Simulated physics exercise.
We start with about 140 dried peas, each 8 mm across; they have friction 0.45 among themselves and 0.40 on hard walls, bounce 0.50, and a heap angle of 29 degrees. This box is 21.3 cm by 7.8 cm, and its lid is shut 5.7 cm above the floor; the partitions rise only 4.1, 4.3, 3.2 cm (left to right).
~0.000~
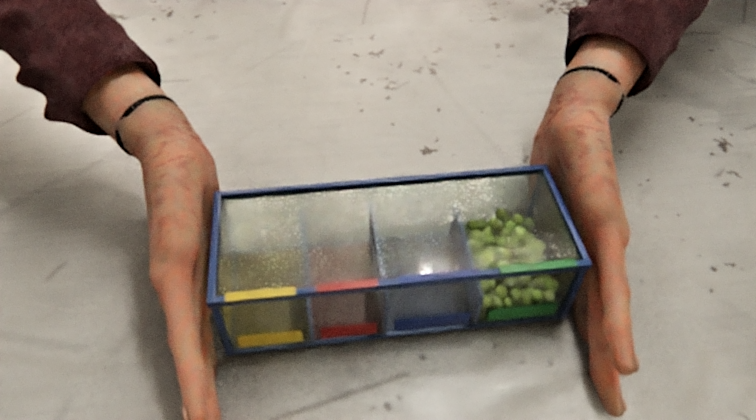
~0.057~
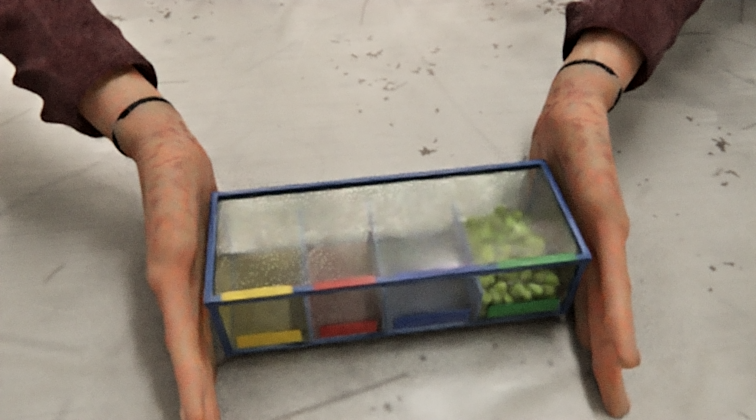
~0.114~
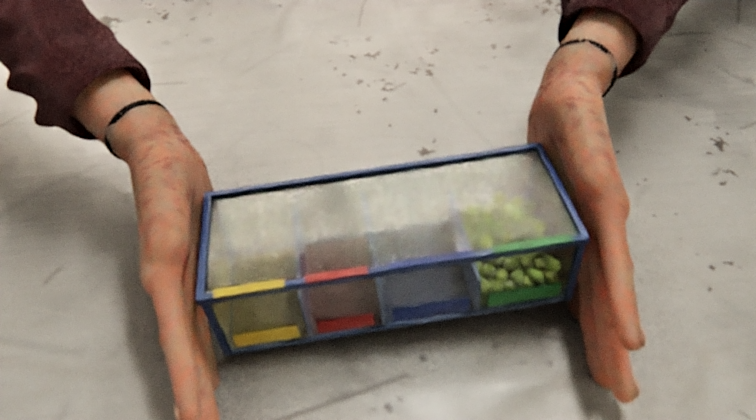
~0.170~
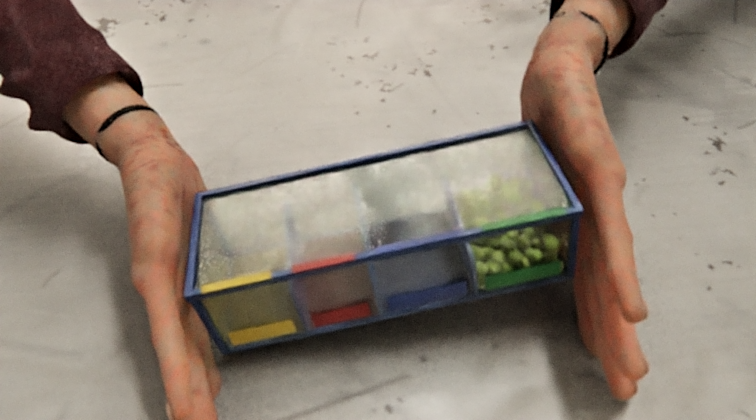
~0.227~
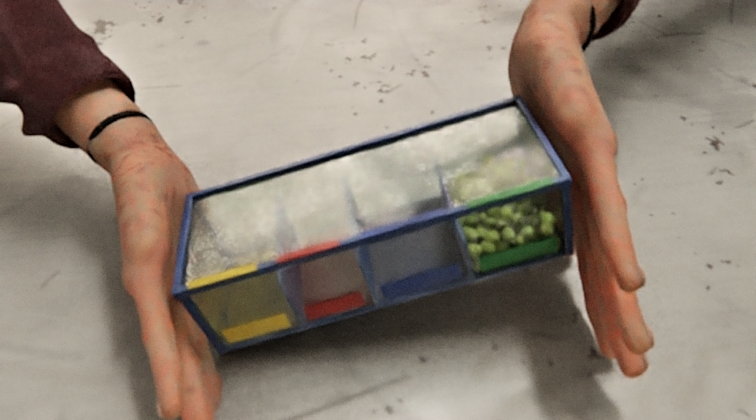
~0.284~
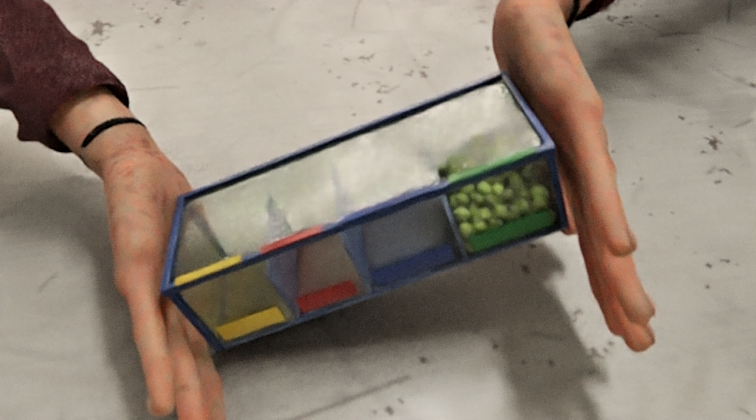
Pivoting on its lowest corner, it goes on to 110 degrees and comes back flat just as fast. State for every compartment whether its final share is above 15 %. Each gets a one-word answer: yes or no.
My answers are red no, blue yes, green no, yellow yes.
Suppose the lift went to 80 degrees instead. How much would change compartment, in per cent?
Near 50 in a hundred, I think.
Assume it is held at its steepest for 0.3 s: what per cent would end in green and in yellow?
Result - green: 5 %, yellow: 50 %.
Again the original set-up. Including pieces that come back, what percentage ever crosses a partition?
About 90 %.
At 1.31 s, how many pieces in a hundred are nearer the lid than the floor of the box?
Around 90 in a hundred, give or take.
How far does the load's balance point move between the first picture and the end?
Measured shift: Some 10.5 cm.
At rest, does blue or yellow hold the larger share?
Result: Blue has more.
After 1.31 s, tilt 110 degrees; red 10 %, blue 45 %, green 30 %, yellow 20 %.
After 1.99 s, tilt 48 degrees; red 5 %, blue 45 %, green 10 %, yellow 40 %.
Then, at 2.71 s, tilt 0 degrees; red 5 %, blue 45 %, green 10 %, yellow 40 %.
In the end, at 3.7 s, red 5 %, blue 45 %, green 10 %, yellow 40 %.
